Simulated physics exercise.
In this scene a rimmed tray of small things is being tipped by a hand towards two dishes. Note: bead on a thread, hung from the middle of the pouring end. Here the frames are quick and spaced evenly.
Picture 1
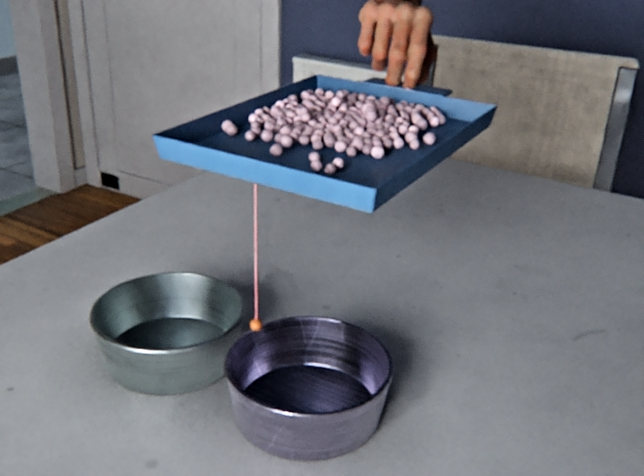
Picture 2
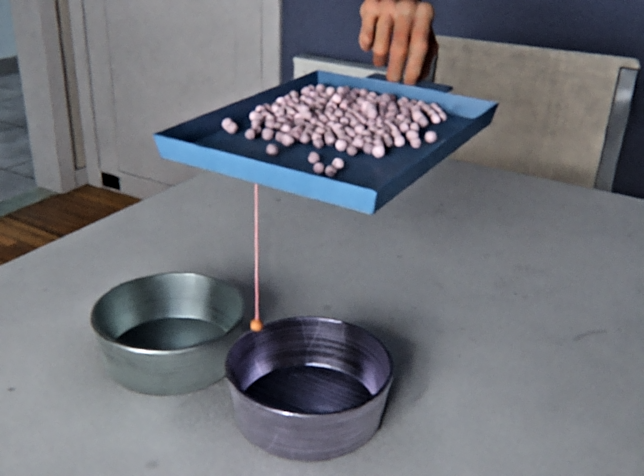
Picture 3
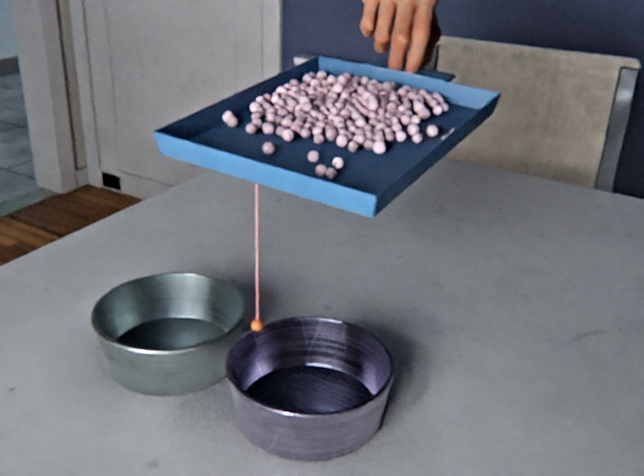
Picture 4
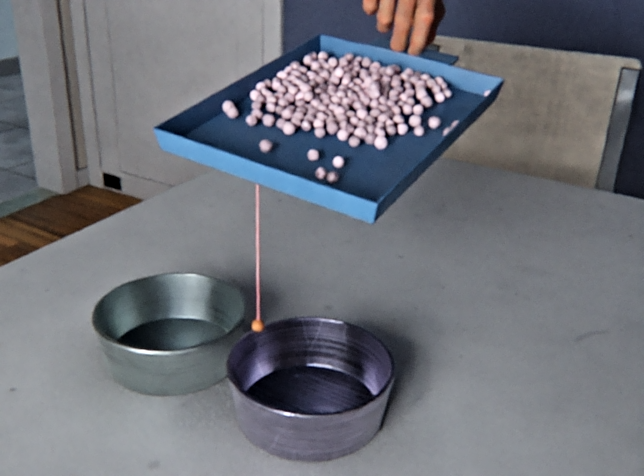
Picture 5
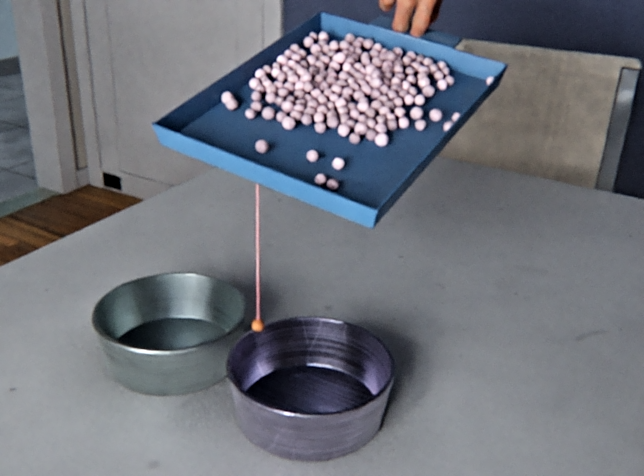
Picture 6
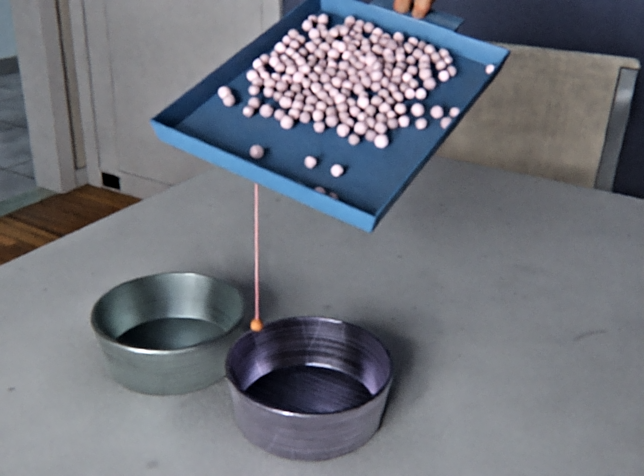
In the video, a hand holds a blue rimmed tray of small pink balls above two metal dishes, then raises its far side, tilting it increasingly toward the near right corner as the balls shift and spread across it.
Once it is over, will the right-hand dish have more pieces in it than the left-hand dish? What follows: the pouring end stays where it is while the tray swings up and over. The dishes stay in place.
Yes.
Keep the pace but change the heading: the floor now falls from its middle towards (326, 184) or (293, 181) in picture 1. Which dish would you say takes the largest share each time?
Try 1: The right-side dish; try 2: The right-side dish.
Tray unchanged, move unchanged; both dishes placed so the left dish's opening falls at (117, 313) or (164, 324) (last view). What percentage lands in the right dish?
First placement: Some 20 %; second placement: Some 90 %.
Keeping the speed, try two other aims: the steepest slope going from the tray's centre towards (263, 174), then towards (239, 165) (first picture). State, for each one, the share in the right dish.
In turn some 10 and 0 per cent.
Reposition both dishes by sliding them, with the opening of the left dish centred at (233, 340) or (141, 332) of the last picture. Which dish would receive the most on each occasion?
For the first place, the dish on the right side; for the second, the dish on the right side.
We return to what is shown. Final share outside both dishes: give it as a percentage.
It works out to close to 40 per cent.
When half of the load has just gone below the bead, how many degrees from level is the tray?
Roughly 85 degrees.
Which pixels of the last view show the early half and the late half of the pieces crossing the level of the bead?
Near (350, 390) and later near (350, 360).
Soon, tray tipped steeply; about two thirds on the tray; a small part in the right dish; a small part outside both; about a quarter in the air.
A while on, tray tipped past a quarter turn; a small part on the tray; about a third in the right dish; about a third outside both; a small part in the air.
Towards the end, tray tipped past a quarter turn; about half in the right dish; about half outside both.
Finally, tray tipped past a quarter turn; about half in the right dish; none in the left dish; about half outside both.
